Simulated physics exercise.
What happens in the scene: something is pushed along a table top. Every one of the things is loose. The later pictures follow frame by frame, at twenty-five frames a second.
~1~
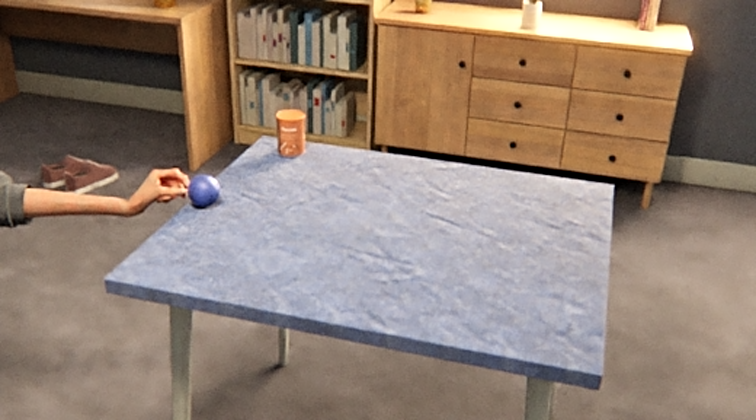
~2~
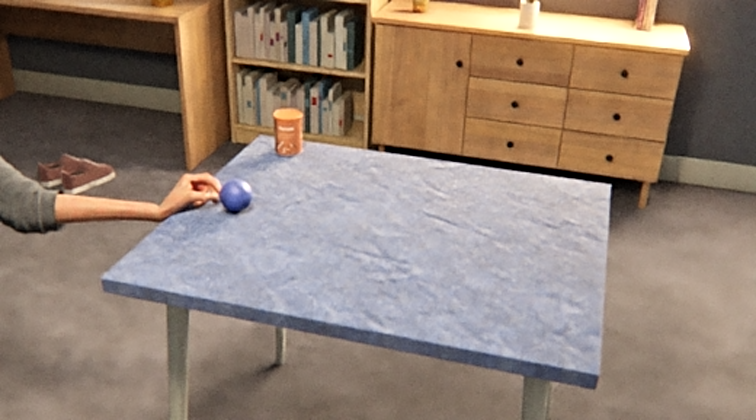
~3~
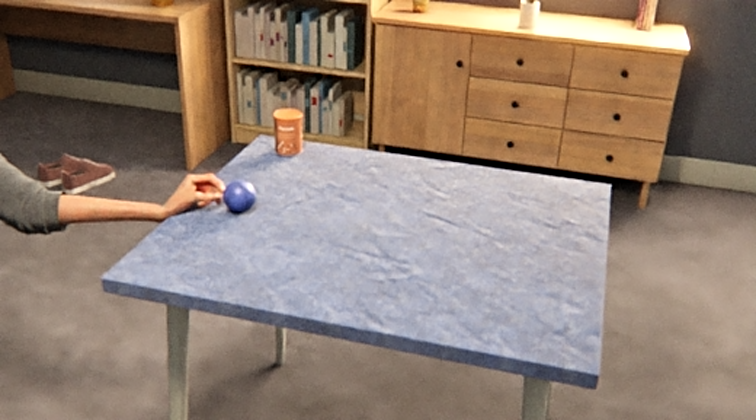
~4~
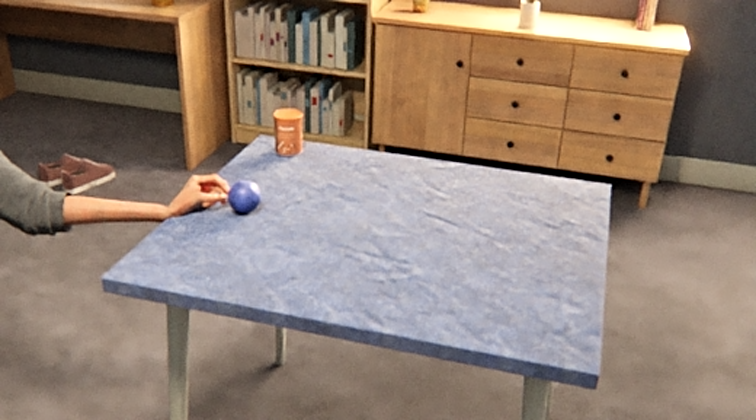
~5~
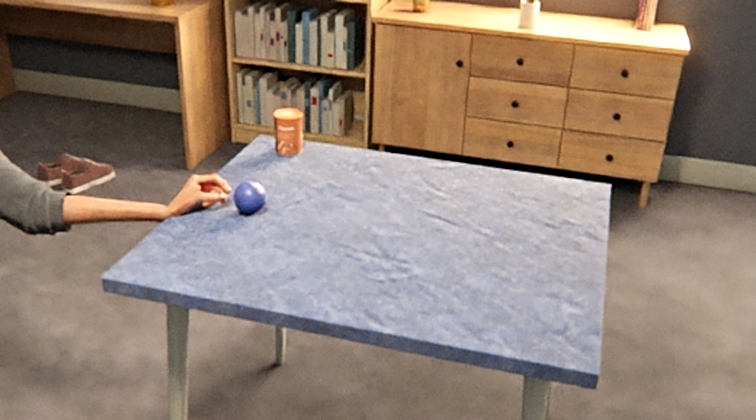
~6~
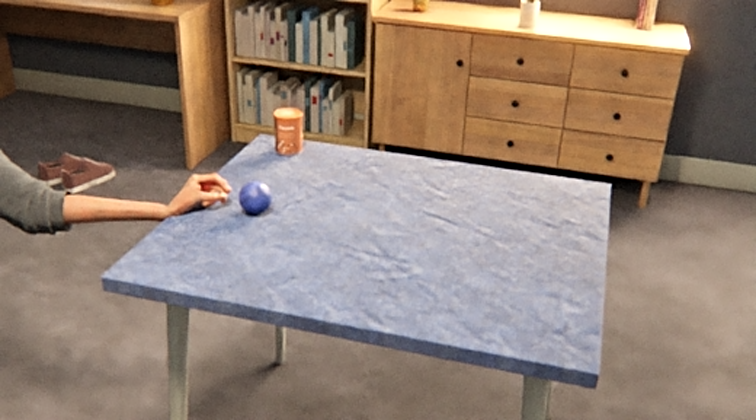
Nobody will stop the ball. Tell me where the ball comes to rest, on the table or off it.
It rests on the table.
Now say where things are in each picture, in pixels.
The first picture shows under the hand; blue ball (204, 191).
The second picture shows under the hand; blue ball (236, 196).
The third picture shows under the hand; blue ball (240, 196).
The fourth picture shows blue ball (244, 197).
The fifth picture shows blue ball (250, 197).
The sixth picture shows blue ball (255, 198) displaced a little.
Then, 0.10 s past the last view, blue ball displaced about its own width near (268, 200).
Then, 0.40 s past the last view, blue ball displaced well along near (300, 205).
Then, 0.60 s past the last view, blue ball displaced well along near (317, 208).
Then, 0.90 s past the last view, blue ball displaced well along near (333, 210).
Finally, moved from the start, blue ball. Final places as the last picture's camera would see them, blue ball near (341, 212).
